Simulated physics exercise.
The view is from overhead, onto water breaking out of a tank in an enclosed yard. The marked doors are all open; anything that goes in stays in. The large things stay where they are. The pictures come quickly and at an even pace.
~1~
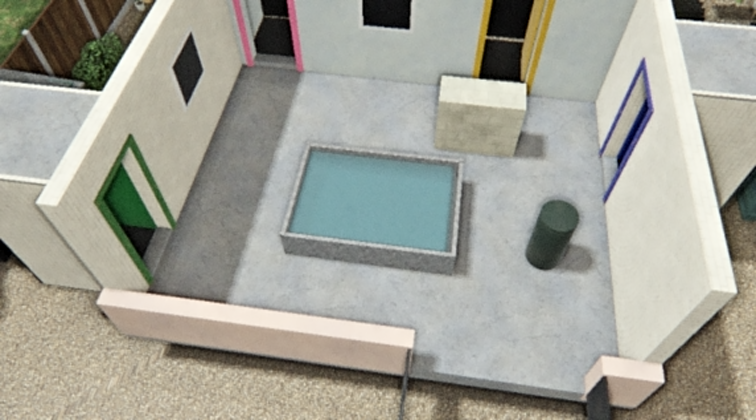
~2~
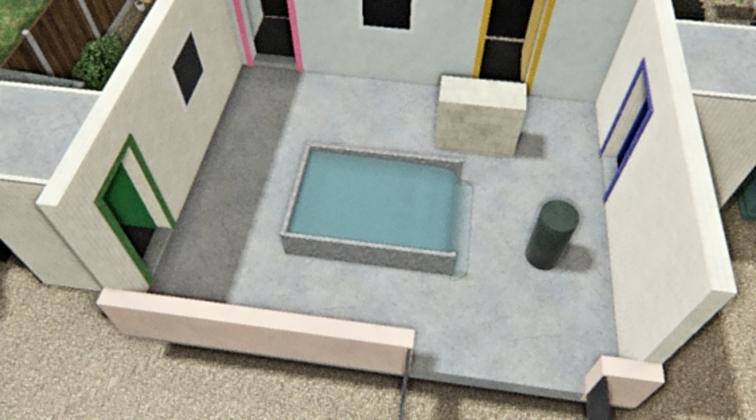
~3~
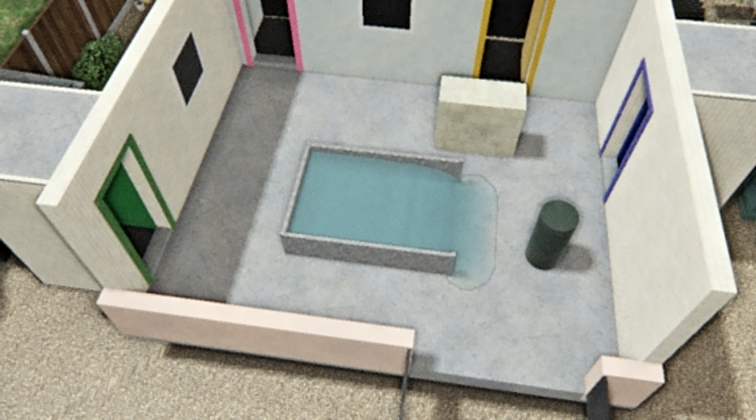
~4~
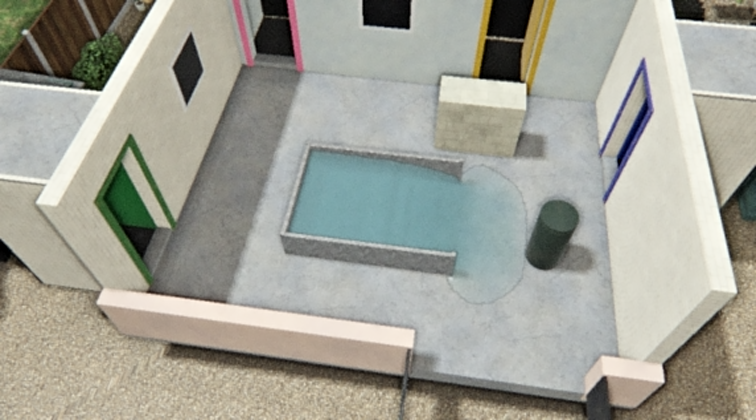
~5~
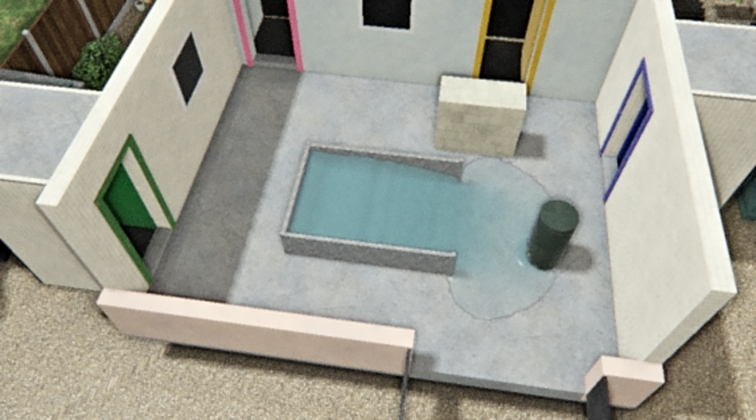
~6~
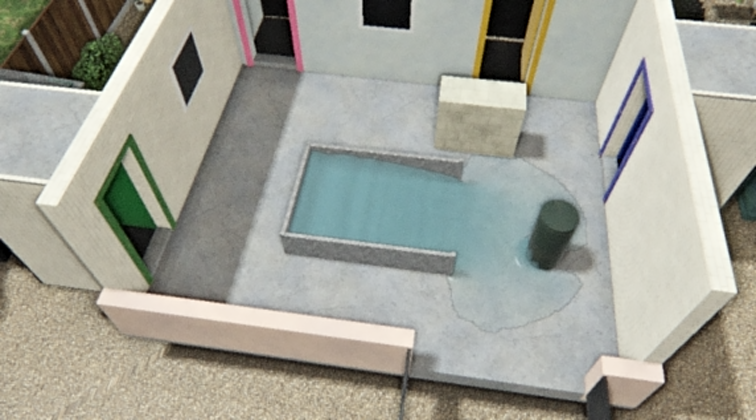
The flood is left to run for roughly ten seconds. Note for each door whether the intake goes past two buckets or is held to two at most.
In the end the pink door stays within two buckets of inflow, the green door stays within two buckets of inflow, the blue door passes two buckets of inflow, the yellow door stays within two buckets of inflow.
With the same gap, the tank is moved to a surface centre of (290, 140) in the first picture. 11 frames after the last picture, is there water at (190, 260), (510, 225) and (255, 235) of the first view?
Taking the three spots in that order, I'd say spared, then drenched, then spared.
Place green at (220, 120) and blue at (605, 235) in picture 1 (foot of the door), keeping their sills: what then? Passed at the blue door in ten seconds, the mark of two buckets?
Then: Blue floods.
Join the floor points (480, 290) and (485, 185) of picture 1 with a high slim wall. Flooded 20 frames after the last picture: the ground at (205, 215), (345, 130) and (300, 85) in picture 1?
Point by point: First not reached, second submerged, third not reached.
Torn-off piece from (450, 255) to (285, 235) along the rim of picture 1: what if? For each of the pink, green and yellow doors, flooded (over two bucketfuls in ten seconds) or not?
I'd say the pink door stops short, the green door overshoots the mark and the yellow door stops short.
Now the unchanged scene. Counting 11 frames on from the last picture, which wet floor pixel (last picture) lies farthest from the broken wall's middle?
Close to (591, 105).
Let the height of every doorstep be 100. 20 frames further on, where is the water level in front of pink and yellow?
Close to 0 per cent for the first one and close to 60 per cent for the second.
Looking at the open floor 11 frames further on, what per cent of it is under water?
Roughly 30 per cent.
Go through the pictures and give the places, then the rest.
The first picture shows still water in the tank at (376, 199).
In the second picture, water pours out at (453, 220) and has run to (456, 275).
In the third picture, water pours out at (453, 221) and has run to (471, 284).
In the fourth picture, the front is at (499, 291), out from the gap at (453, 221).
In the fifth picture, the front is at (543, 287), out from the gap at (453, 221).
In the sixth picture, the front is at a hidden place, out from the gap at (453, 221).
A moment on, water covers 25 % of the floor; the pink door not reached, the green door not reached, the blue door wet at the sill, nothing in, the yellow door not reached.
Next, water covers 30 % of the floor; the pink door not reached, the green door not reached, the blue door over two buckets in, the yellow door not reached.
Then, water covers 35 % of the floor; the pink door not reached, the green door not reached, the blue door far over two buckets in, the yellow door wet at the sill, nothing in.
Later, water covers 55 % of the floor; the pink door wet at the sill, nothing in, the green door not reached, the blue door far over two buckets in, the yellow door wet at the sill, nothing in.
In the end, water covers 80 % of the floor; the pink door wet at the sill, nothing in, the green door not reached, the blue door far over two buckets in, the yellow door wet at the sill, nothing in.
